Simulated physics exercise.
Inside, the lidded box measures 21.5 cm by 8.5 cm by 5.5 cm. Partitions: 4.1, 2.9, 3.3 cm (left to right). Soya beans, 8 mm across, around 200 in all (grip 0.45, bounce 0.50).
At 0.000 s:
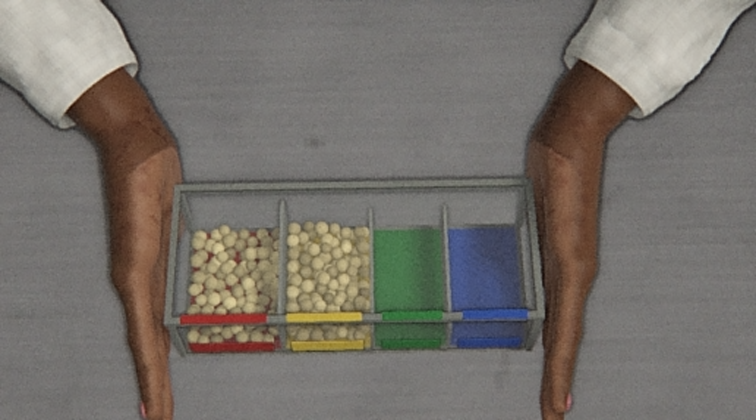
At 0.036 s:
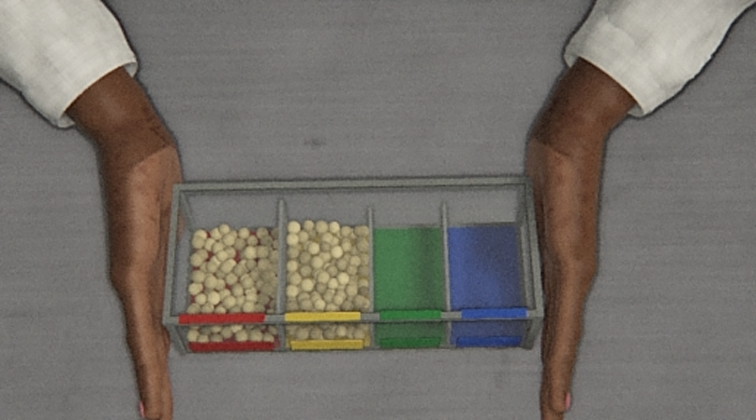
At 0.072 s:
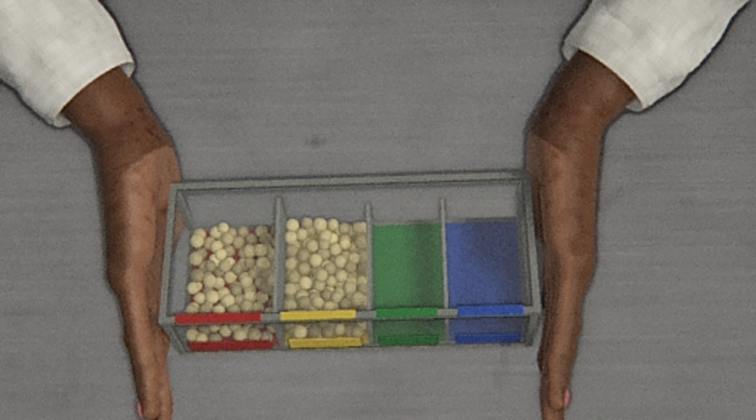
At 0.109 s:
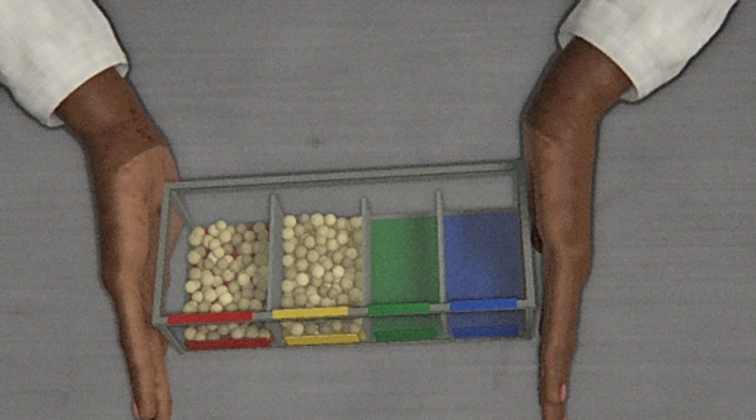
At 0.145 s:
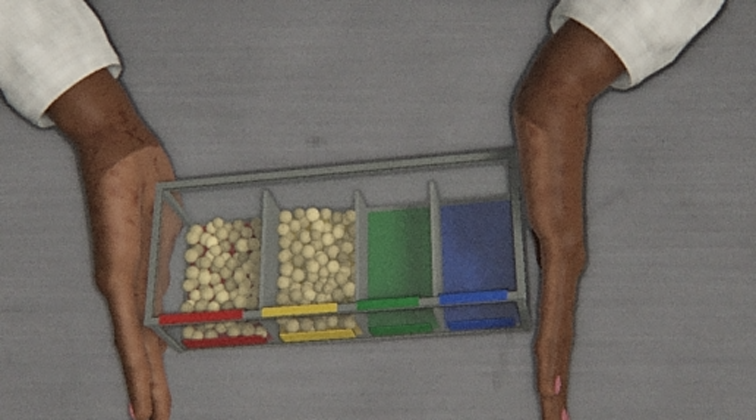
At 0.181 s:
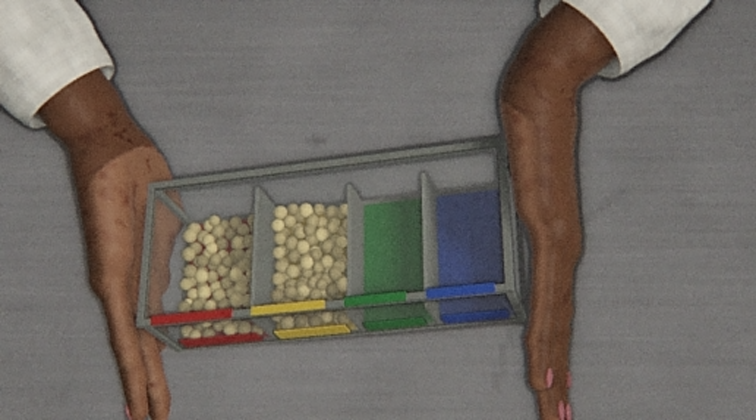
A clear box with pale beans in its red and yellow sections, and none in the green and blue, was held between two hands, which slowly tilted it, raising its right side.
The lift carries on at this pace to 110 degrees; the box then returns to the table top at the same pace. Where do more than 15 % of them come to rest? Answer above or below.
Red above, blue below, green below, yellow above.
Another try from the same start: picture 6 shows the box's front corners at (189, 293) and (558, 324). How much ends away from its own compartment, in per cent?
It would be near 65 per cent.
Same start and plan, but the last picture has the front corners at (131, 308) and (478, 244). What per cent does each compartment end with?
Red 65; blue 0; green 0; yellow 35.
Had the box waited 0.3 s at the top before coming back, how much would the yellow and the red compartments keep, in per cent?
Yellow 30, red 70.
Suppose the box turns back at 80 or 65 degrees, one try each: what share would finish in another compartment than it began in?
Some 5 and 0 per cent.
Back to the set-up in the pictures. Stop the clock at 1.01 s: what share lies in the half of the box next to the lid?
Roughly 60 per cent.
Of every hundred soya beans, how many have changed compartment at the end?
Some 20 per cent.
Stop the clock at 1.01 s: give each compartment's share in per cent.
Red 55; blue 0; green 0; yellow 45.
After 1.01 s, tilt 110 degrees; red 55 %, yellow 45 %.
After 1.56 s, tilt 49 degrees; red 70 %, yellow 30 %.
After 2.17 s, tilt 0 degrees; red 70 %, yellow 30 %.
At rest (2.7 s), red 70 %, blue 0 %, green 0 %, yellow 30 %.
